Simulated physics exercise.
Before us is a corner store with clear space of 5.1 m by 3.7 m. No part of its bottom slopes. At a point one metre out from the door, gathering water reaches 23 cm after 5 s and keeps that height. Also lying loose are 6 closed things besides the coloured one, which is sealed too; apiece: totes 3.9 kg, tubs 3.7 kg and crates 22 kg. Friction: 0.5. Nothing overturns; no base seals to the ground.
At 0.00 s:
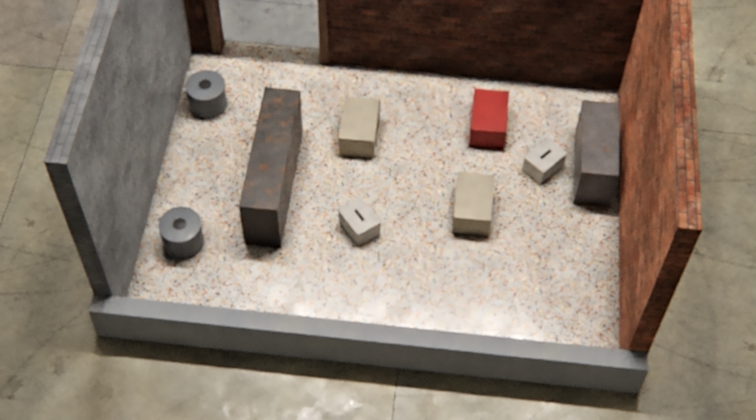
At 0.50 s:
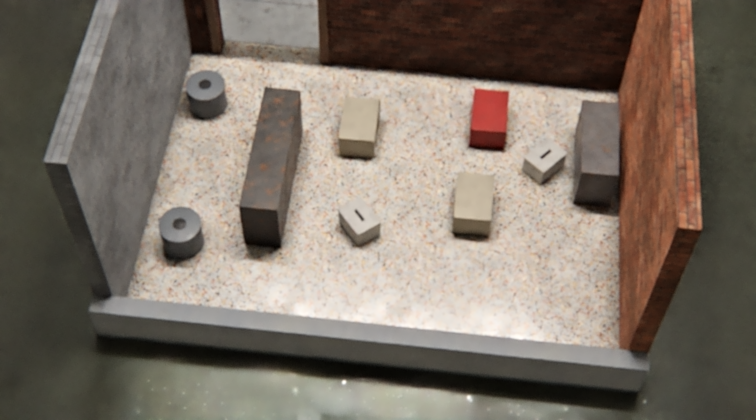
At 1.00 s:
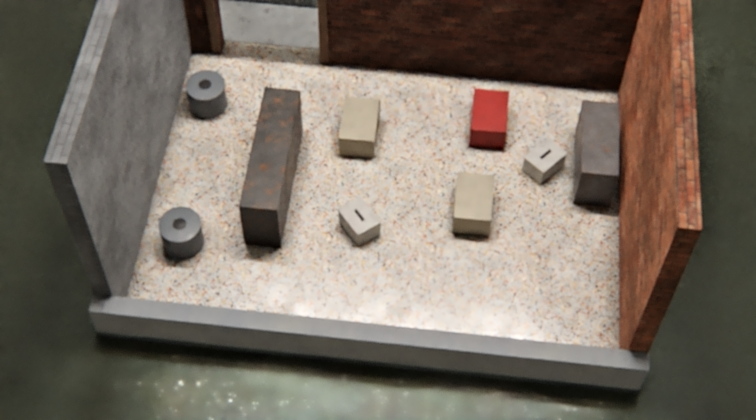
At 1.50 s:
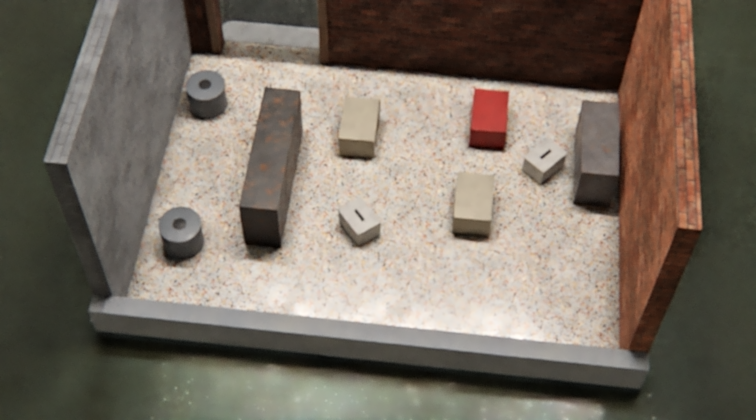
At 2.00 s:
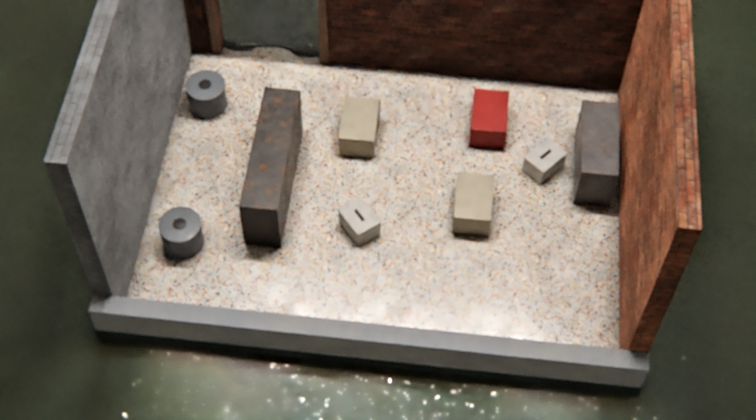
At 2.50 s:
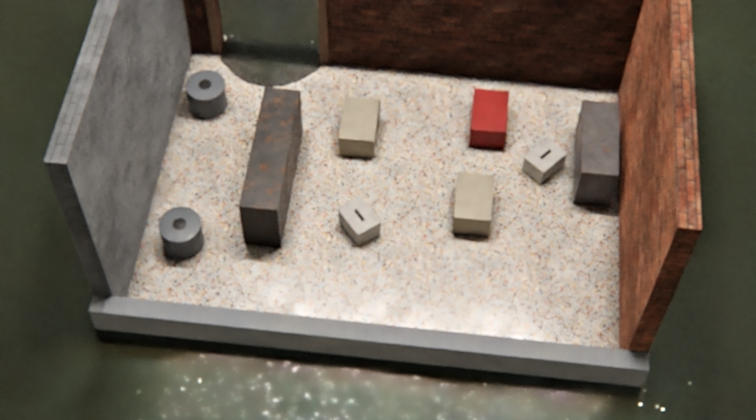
The footage shows a walled room with a red crate, pale blocks, and grey drums on a speckled floor as dark water covers the ground outside, then edges in through the doorway, while the objects stay still.
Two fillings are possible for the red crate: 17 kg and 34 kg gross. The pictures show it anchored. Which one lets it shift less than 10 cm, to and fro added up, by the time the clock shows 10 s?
Lighter.
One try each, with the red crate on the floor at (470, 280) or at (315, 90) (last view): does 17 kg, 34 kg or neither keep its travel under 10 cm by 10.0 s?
Trial 1 - only the upper mass works; trial 2 - only the upper mass works.
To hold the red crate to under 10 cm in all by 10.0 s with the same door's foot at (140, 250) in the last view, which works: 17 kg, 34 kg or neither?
The light one suffices.
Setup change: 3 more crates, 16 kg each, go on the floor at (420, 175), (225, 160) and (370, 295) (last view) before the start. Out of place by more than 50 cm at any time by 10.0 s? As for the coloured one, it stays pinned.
In that order: Short of it, over, past it.
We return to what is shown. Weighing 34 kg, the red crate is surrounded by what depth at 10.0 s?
Something like 1 centimetres.
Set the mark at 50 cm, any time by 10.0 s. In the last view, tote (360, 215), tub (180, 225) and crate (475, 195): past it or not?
The three come out further, further, not as far, in that order.
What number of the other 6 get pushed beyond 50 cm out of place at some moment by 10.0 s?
I make it 3.
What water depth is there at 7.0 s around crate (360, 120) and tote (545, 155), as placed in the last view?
Some 5 cm at the first, some 0 cm at the second.
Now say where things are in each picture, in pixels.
The first picture shows the red crate at (490, 110), on the bottom; 0.0 m2 under water; 0 of 7 have shifted.
The second picture shows the red crate at (490, 110), on the bottom; 0.0 m2 under water; 0 of 7 have shifted.
The third picture shows the red crate at (490, 110) rests on the ground; water covers 0.0 m2; 0 of 7 have shifted.
The fourth picture shows the red crate at (490, 110), on the bottom; 0.0 m2 under water; 0 of 7 have shifted.
The fifth picture shows the red crate at (490, 110), on the bottom; 0.0 m2 under water; 0 of 7 have shifted.
The sixth picture shows the red crate at (490, 110), on the bottom; 0.4 m2 under water; 0 of 7 have shifted.
After 3.5 s the red crate would be 0 cm from its start with 17 kg and 0 cm from its start with 34 kg; 0 cm of water round it then.
After 4.5 s the red crate would be 0 cm from its start with 17 kg and 0 cm from its start with 34 kg; 0 cm of water round it then.
After 7.0 s the red crate would be 0 cm from its start with 17 kg and 0 cm from its start with 34 kg; 1 cm of water round it then.
After 10.0 s the red crate would be 0 cm from its start with 17 kg and 0 cm from its start with 34 kg; 1 cm of water round it then.
